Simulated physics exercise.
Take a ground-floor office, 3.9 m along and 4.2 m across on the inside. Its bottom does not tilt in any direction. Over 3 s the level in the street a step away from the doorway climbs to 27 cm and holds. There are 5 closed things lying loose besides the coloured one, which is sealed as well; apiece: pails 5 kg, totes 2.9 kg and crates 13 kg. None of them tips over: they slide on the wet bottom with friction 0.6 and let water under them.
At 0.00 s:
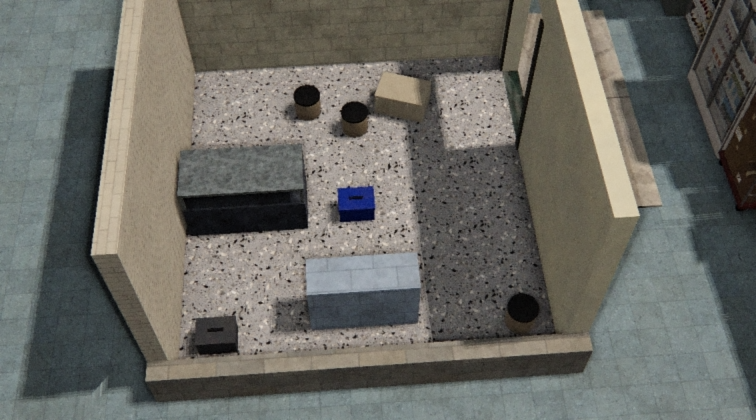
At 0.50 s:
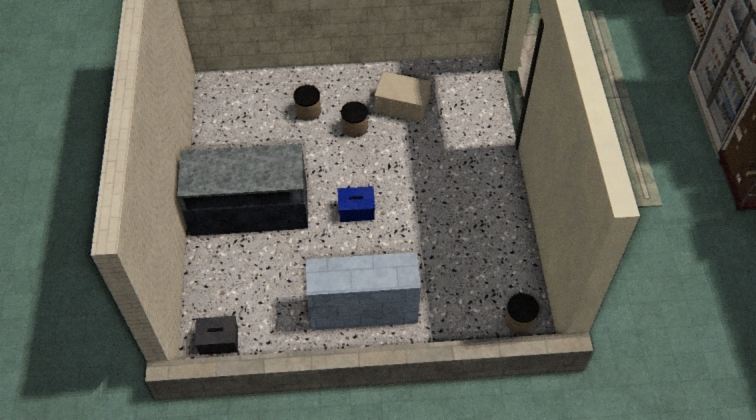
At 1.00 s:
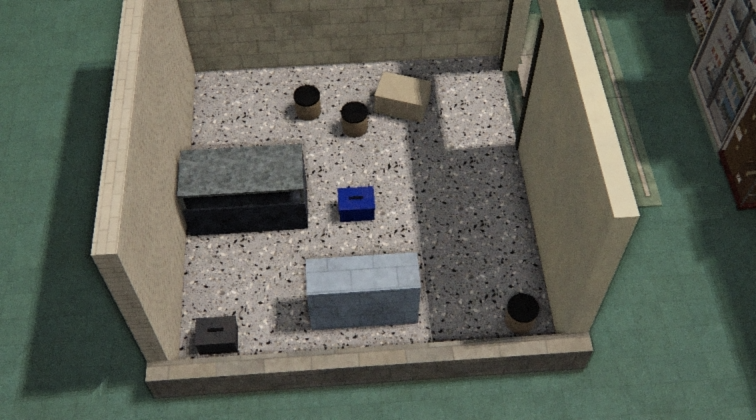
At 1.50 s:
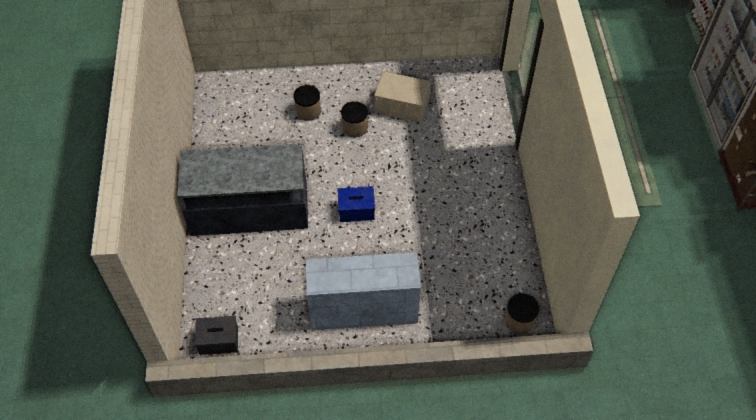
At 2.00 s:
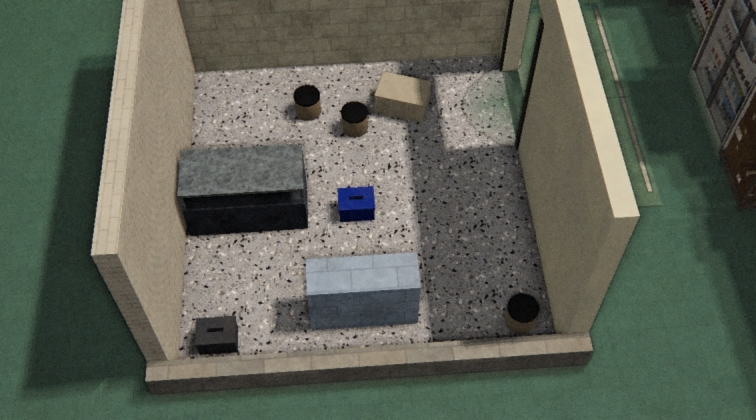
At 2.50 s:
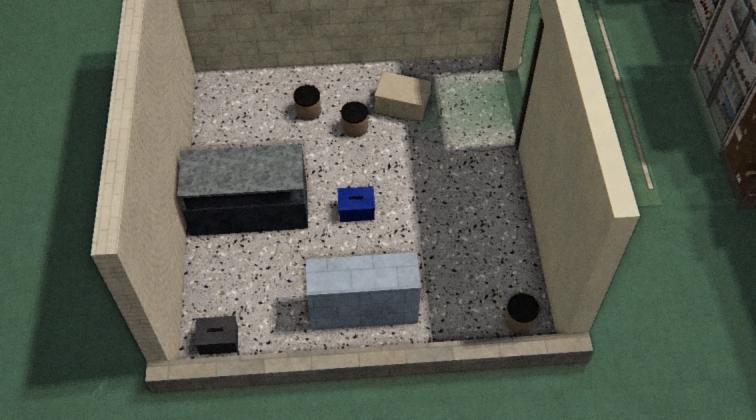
The footage shows a walled room with a speckled floor, a blue tote and other scattered objects, all staying still, as greenish water rises outside and then spreads thinly across the floor near the opening at upper right.
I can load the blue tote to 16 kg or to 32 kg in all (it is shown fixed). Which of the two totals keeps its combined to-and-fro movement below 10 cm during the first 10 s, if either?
Only the bigger one does.
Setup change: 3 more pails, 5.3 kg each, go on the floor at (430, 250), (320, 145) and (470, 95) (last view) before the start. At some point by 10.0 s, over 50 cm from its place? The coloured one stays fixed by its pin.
Above the mark, above the mark, above the mark.
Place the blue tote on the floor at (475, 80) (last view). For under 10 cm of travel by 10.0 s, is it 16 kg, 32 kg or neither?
Looking at the loads, only the heavier keeps it.
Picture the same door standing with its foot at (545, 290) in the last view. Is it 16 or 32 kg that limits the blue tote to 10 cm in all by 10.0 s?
Under that setup, the heavy option is needed.
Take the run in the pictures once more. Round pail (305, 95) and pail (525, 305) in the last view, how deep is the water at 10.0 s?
About 21 and 13 cm.
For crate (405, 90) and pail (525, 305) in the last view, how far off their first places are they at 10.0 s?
Respectively 200 and 20 centimetres.
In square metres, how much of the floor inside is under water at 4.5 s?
Wet area: Approx. 9.5 m2.
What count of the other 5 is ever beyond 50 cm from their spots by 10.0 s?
By my tally, 3.
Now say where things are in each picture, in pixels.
In the first frame, the blue tote at (356, 198), on the bottom; 0.0 m2 under water; 0 of 6 have shifted.
In the second frame, the blue tote at (356, 198), on the bottom; 0.0 m2 under water; 0 of 6 have shifted.
In the third frame, the blue tote at (356, 198), on the bottom; water covers 0.0 m2; 0 of 6 have shifted.
In the fourth frame, the blue tote at (356, 198), on the bottom; water covers 0.0 m2; 0 of 6 have shifted.
In the fifth frame, the blue tote at (356, 198), on the bottom; 0.5 m2 under water; 0 of 6 have shifted.
In the sixth frame, the blue tote at (356, 198), on the bottom; water covers 1.2 m2; 0 of 6 have shifted.
After 3.5 s the blue tote would be 0 cm from its start with 16 kg and 0 cm from its start with 32 kg; 2 cm of water round it then.
After 4.5 s the blue tote would be 0 cm from its start with 16 kg and 0 cm from its start with 32 kg; 6 cm of water round it then.
After 7.0 s the blue tote would be 0 cm from its start with 16 kg and 0 cm from its start with 32 kg; 8 cm of water round it then.
After 10.0 s the blue tote would be 99 cm from its start with 16 kg and 0 cm from its start with 32 kg; 13 cm of water round it then.
